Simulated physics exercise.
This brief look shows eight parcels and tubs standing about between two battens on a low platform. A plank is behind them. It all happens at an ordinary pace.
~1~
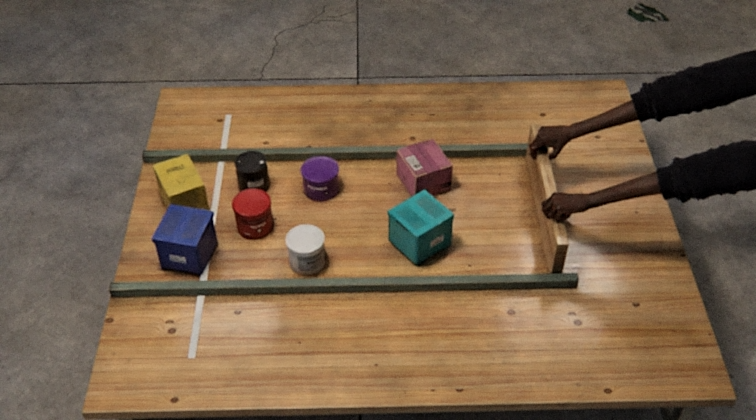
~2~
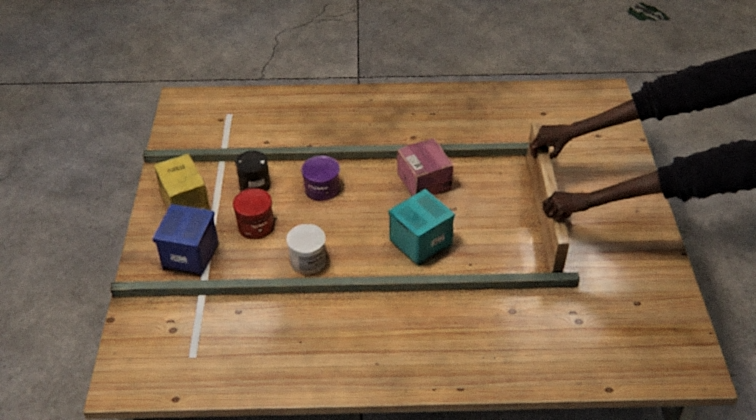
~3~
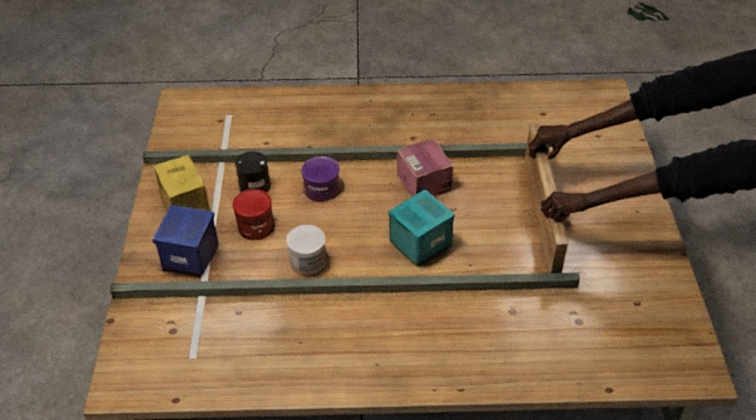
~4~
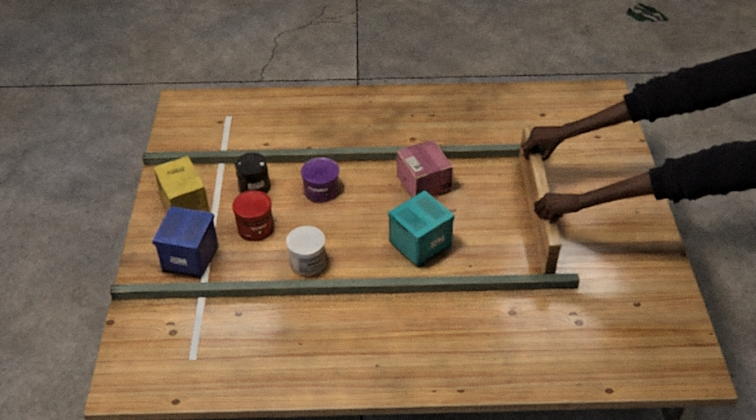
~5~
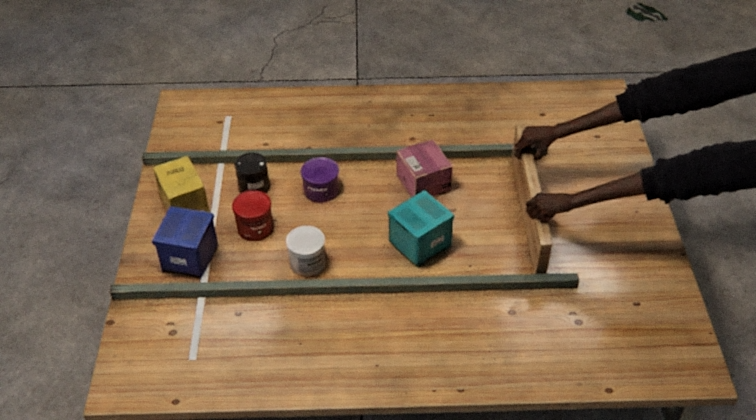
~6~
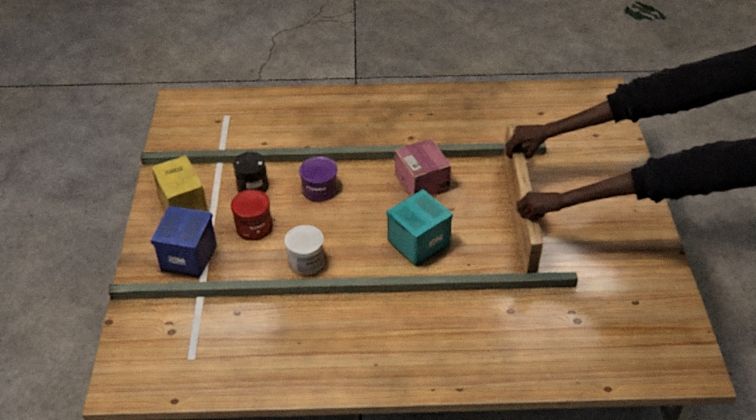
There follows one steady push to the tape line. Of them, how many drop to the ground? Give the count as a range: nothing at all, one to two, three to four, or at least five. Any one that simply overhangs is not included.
The count is one to two.
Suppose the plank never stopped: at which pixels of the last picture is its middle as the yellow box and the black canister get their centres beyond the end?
The middle would be close to (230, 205) and then close to (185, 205).
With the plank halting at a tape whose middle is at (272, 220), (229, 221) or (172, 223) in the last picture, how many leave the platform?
Per try in turn: 0, 0, 5.
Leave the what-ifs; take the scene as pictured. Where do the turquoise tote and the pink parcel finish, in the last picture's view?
Turquoise tote at about (183, 222), pink parcel at about (195, 171).
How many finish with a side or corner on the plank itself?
Count recorded: 3.
Soon after, none off yet; yellow box at rest near (181, 192); blue tote at rest near (186, 242); black canister at rest near (251, 175).
After that, none off yet; yellow box displaced a little near (169, 195); blue tote at rest near (185, 243); black canister displaced well along near (183, 169).
In the end, the number that fall off is one or two; gone, yellow box.
